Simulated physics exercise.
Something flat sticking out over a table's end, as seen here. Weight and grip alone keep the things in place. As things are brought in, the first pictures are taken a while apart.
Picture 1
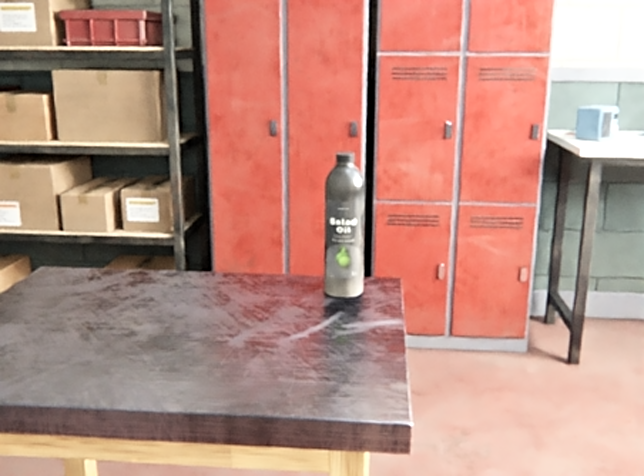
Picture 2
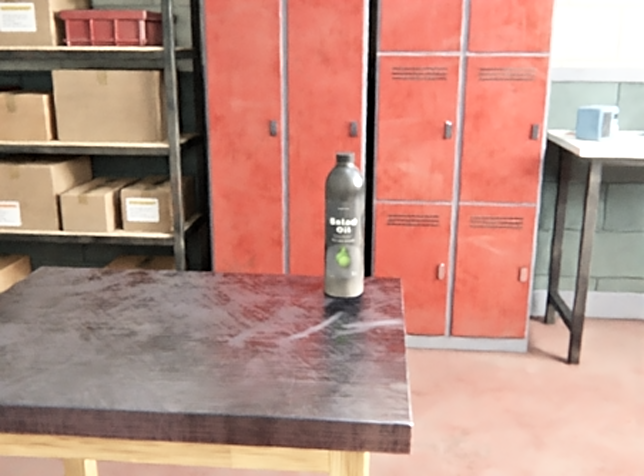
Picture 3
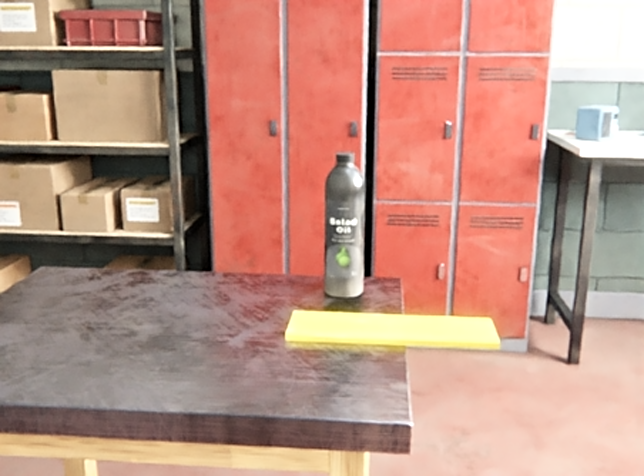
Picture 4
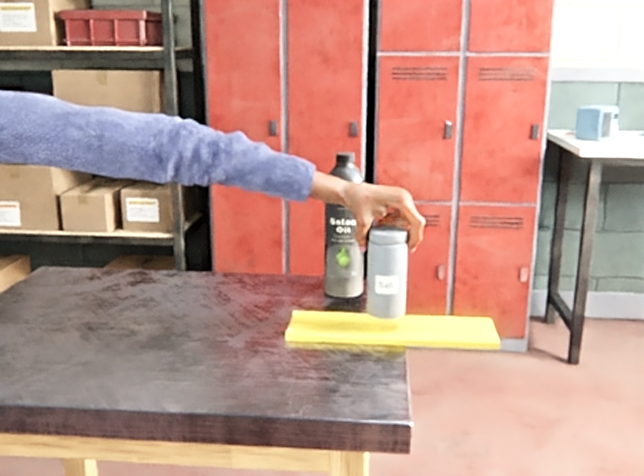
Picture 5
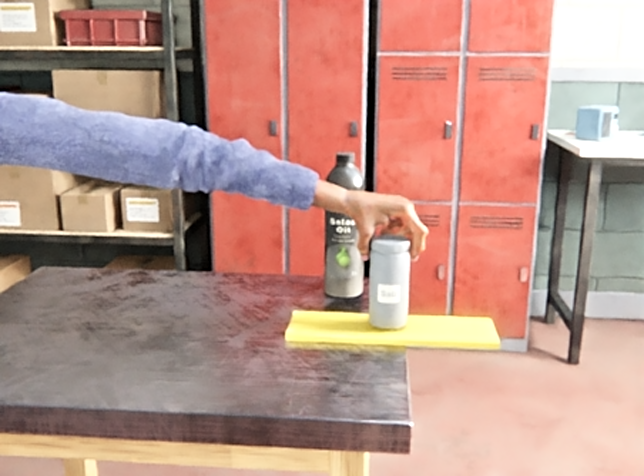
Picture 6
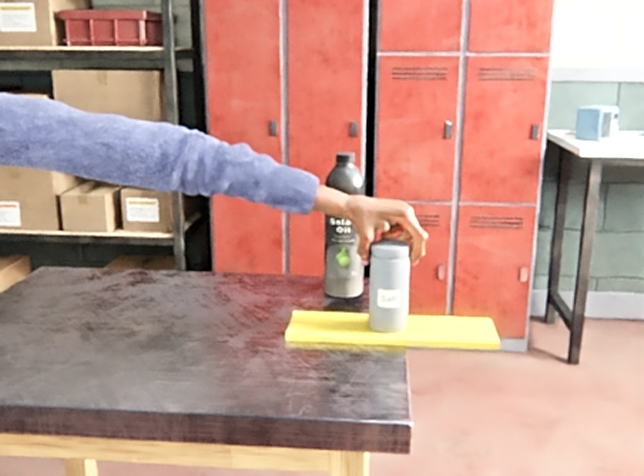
In a storage room with red lockers and shelves of cardboard boxes, a fixed camera looks slightly down at a dark-topped table. A black bottle labelled as salad oil stands near its right end, and a flat yellow strip appears in front of it, jutting past the edge. A blue-sleeved arm reaches in from the left, lowers a grey jar onto the strip and keeps hold of it.
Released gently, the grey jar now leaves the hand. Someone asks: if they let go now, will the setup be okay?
Yes, it holds.
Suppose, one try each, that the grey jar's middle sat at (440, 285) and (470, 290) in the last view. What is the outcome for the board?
The first time it drops, and the second time it drops.
Then, 0.20 s later than the last frame, all is still.
Then, 0.50 s later than the last frame, grey jar resting near (389, 286).
When it is over, all 3 as before. End places, in pixels of the last picture, grey jar near (389, 286). The board stays on the table.
